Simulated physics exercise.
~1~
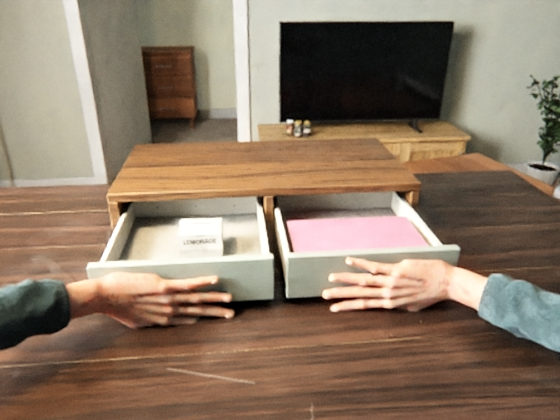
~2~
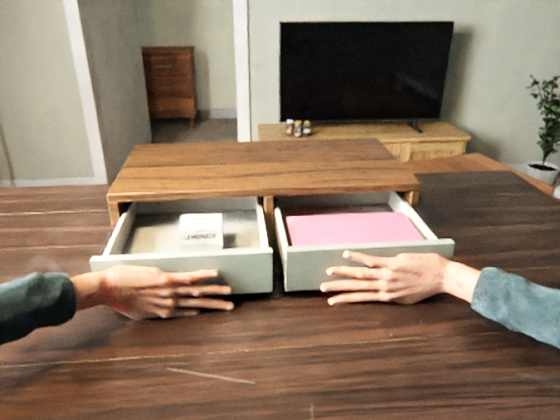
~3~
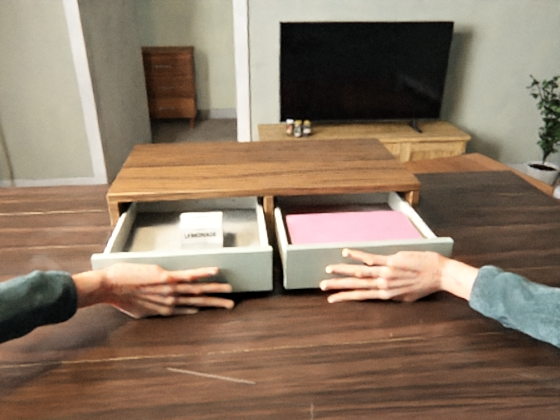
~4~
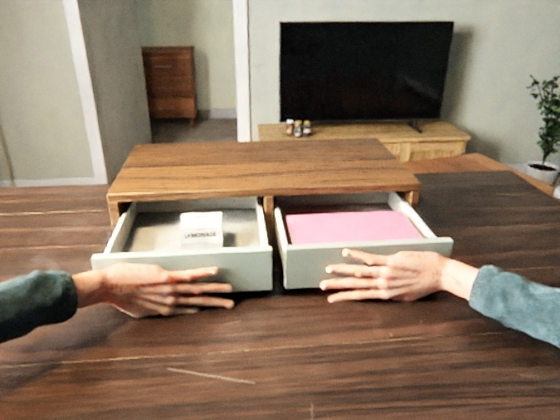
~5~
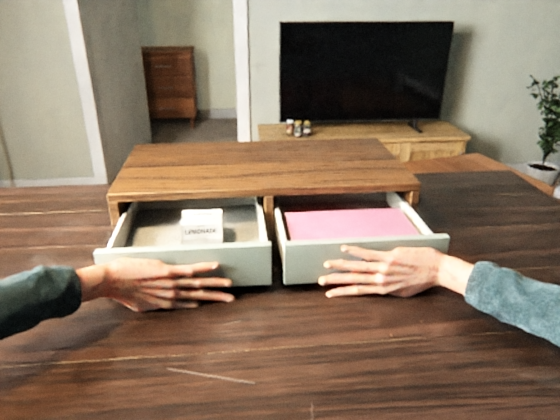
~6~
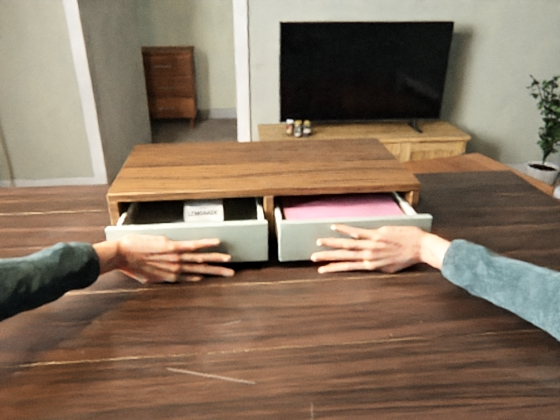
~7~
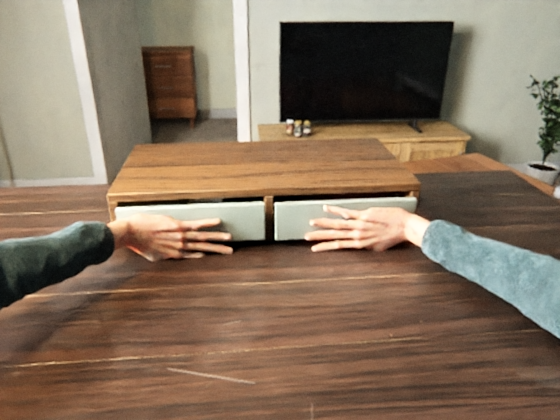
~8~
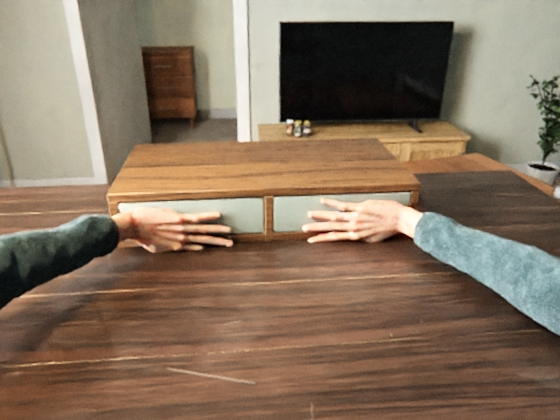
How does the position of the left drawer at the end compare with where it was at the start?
At the start the left drawer stuck out of the cabinet with the white carton showing inside, and by the end it was pushed all the way in, with its front flush with the cabinet.
Two open drawers, the left holding a small white carton and the right a pink book, were pushed inwards by a pair of hands, slowly at first, until both sat fully shut in the low wooden cabinet with their contents out of sight.
